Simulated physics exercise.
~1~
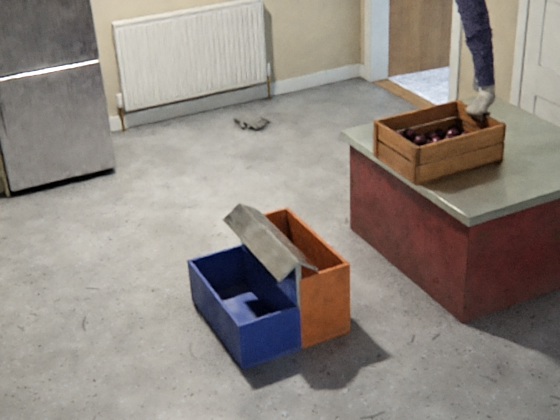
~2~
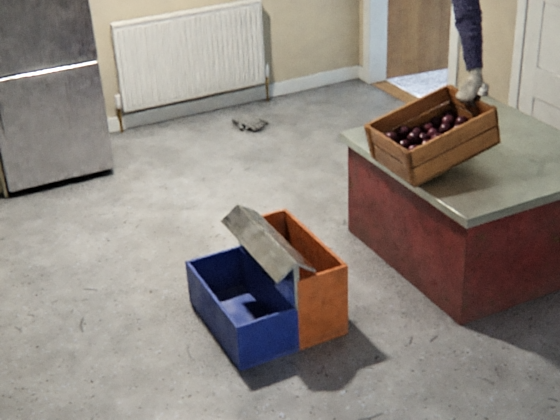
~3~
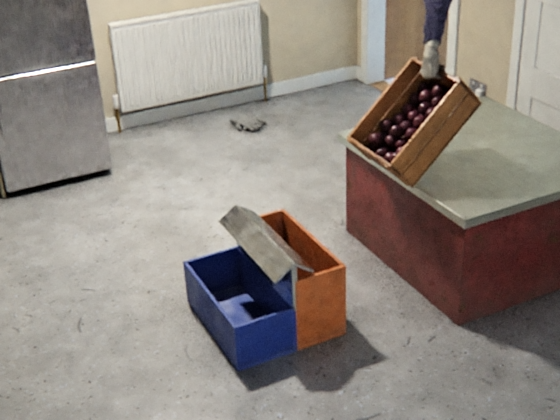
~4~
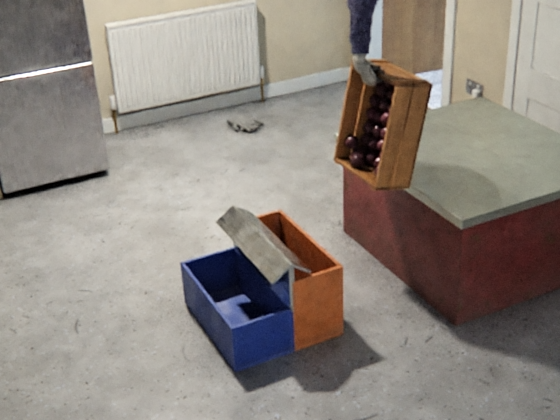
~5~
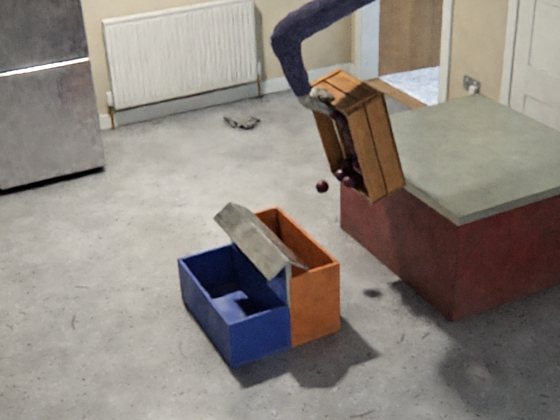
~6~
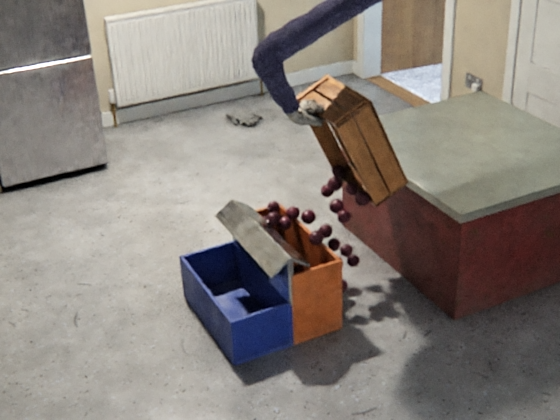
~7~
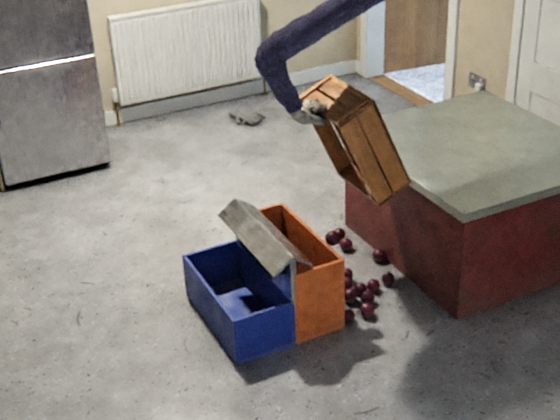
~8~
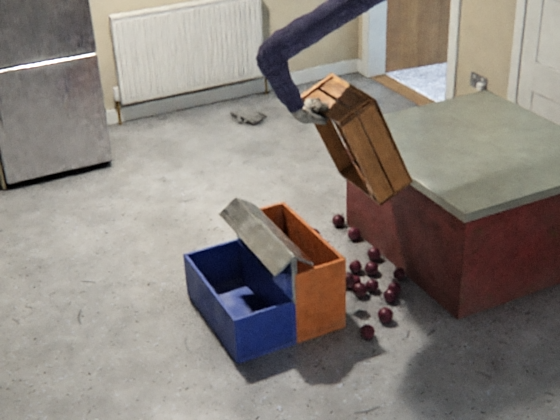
Over a bench, an arm tips a crate of red onions, many missing the orange box.
